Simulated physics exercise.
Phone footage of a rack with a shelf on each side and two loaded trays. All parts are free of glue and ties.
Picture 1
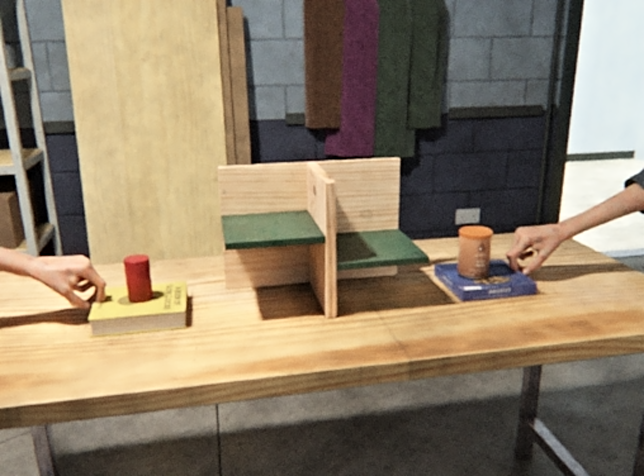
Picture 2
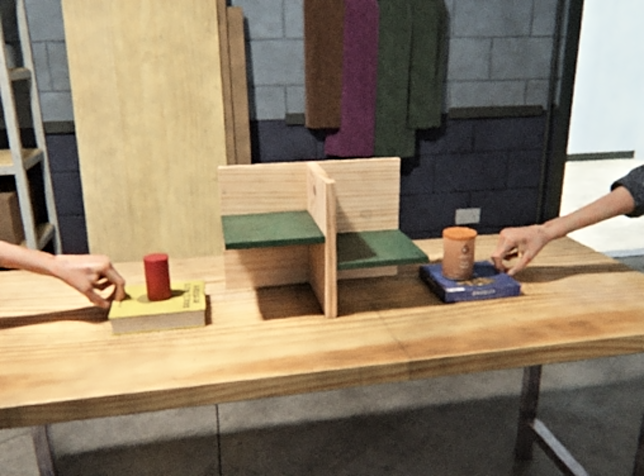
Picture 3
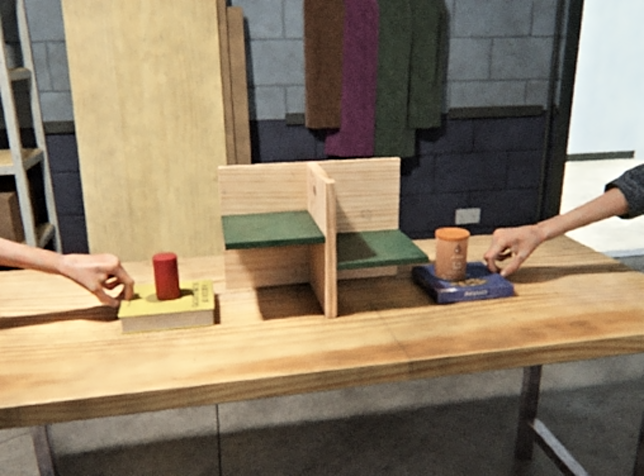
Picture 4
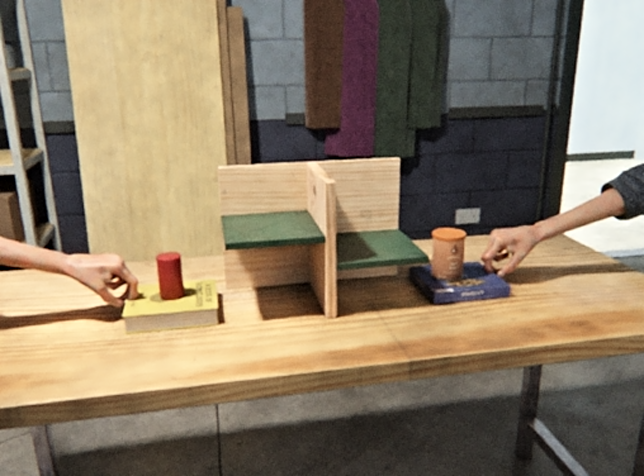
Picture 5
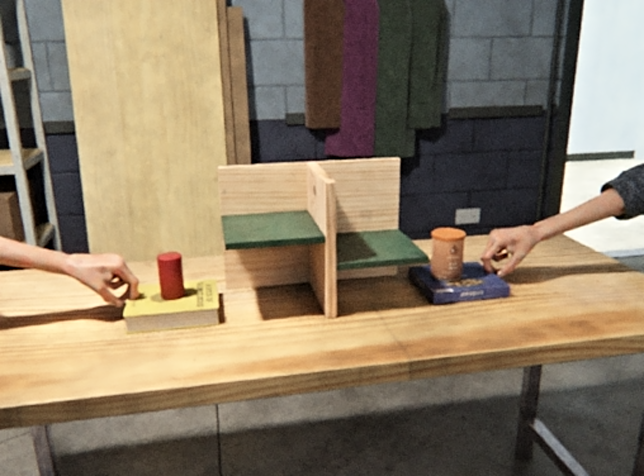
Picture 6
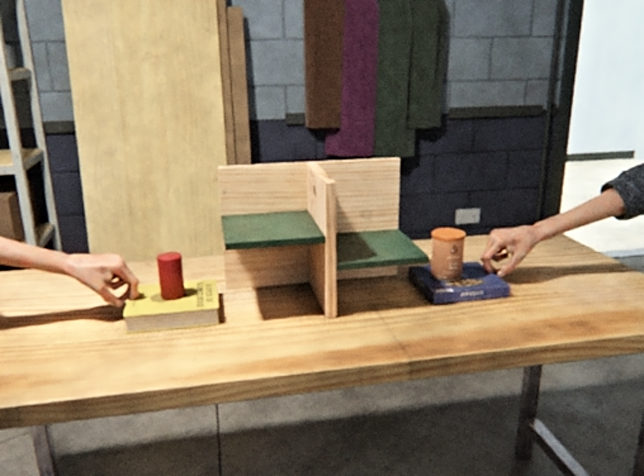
Two hands slid a yellow book carrying a red candle and a blue box carrying an orange pot inward from opposite sides of a wooden rack with green shelves, then stayed still, touching them.
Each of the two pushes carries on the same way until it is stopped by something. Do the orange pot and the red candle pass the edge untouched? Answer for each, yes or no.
By item: Orange pot - no; red candle - yes.
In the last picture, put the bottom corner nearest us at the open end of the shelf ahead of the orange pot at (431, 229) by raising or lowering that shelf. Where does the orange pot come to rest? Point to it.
Close to (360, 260).
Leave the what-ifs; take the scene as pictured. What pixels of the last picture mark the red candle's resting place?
About (267, 269).
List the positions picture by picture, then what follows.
In the first frame, hands sliding the things forward; orange pot (474, 253); red candle (139, 279); blue box (483, 279).
In the second frame, hands sliding the things forward; red candle (158, 277); yellow book (161, 306).
In the third frame, hands sliding the things forward; orange pot (451, 254); shelf (321, 237).
In the fourth frame, hands sliding the things forward; red candle (171, 276); blue box (457, 281).
In the fifth frame, hands sliding the things forward; orange pot (447, 255); yellow book (174, 305).
In the sixth frame, hands sliding the things forward; orange pot (447, 255); red candle (171, 276); shelf (321, 237).
Then, 1.78 s past the last view, orange pot leaning 9° off how it started near (428, 255); red candle riding along near (242, 271).
Finally, the orange pot is knocked back, near (451, 273); the red candle passes below, near (268, 269).
